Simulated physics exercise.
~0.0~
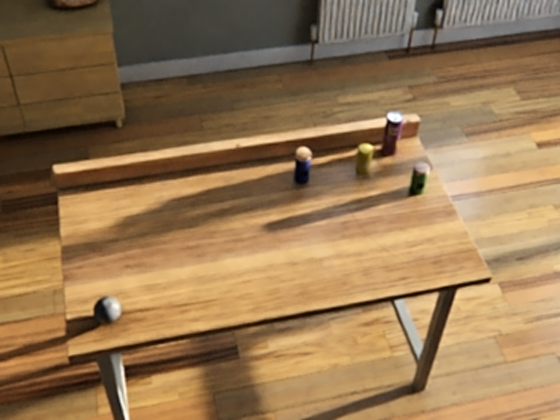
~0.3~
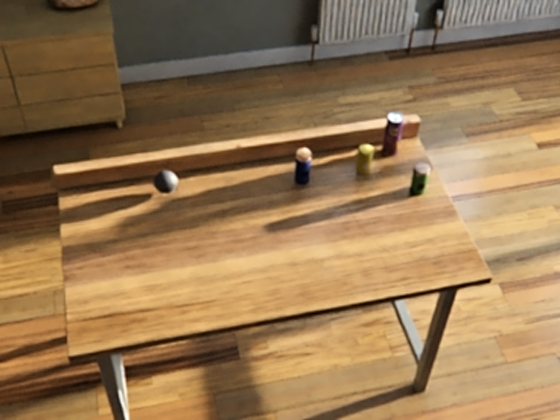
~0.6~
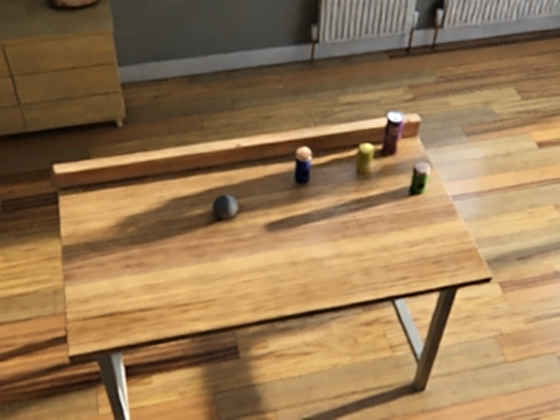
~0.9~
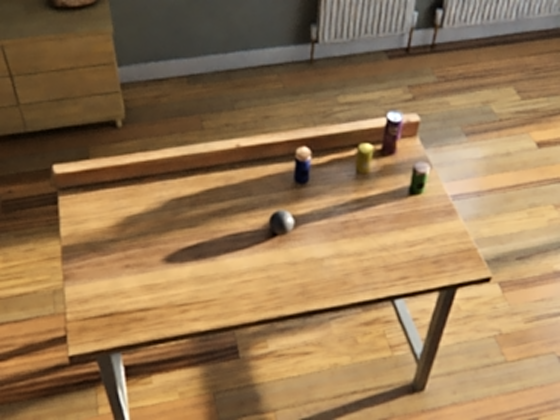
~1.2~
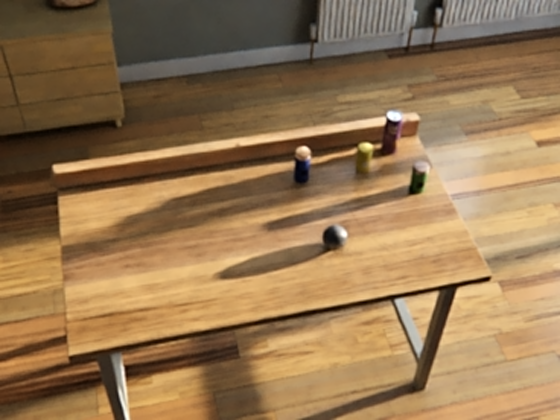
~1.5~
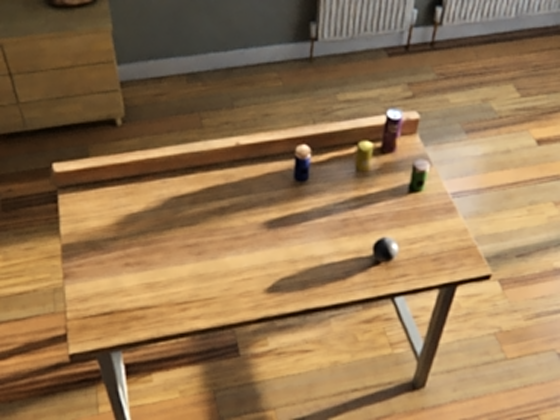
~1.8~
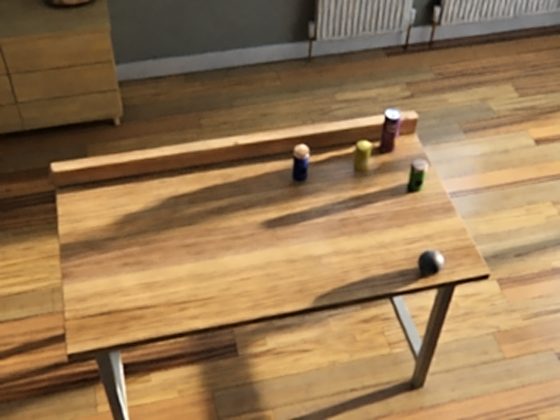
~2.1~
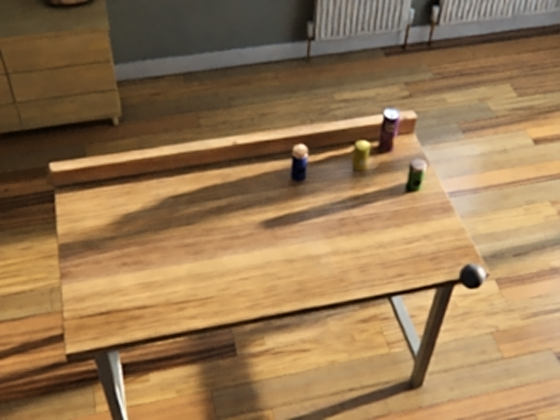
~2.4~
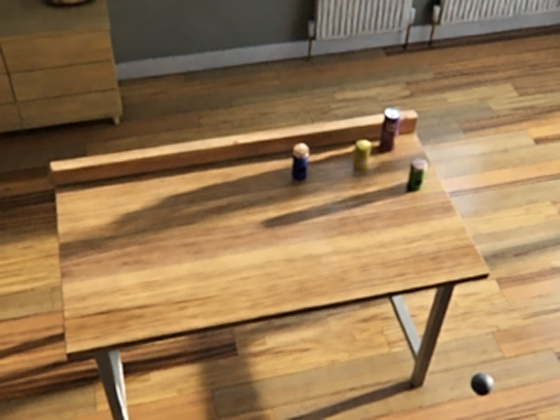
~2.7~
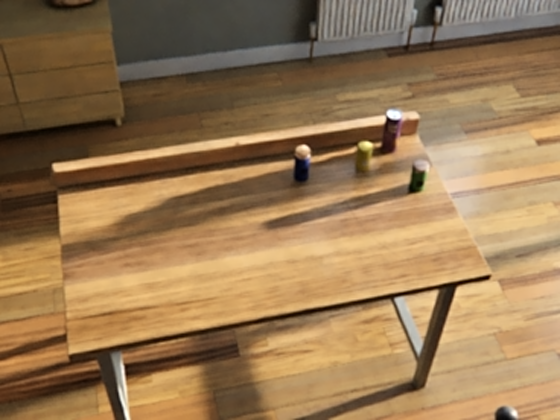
A wooden table with metal legs stands on a plank floor, seen from above at a slight sway, with a raised wooden rail along its far edge. Blue, yellow and green shakers and a purple can stand toward the far right, while a grey ball is at the near left corner. The ball rolls up and to the right to the rail, then turns away from it. It crosses the table diagonally toward the near right corner, missing the shakers and can. It drops off the edge and is last seen low at the right, with all four standing objects still upright.
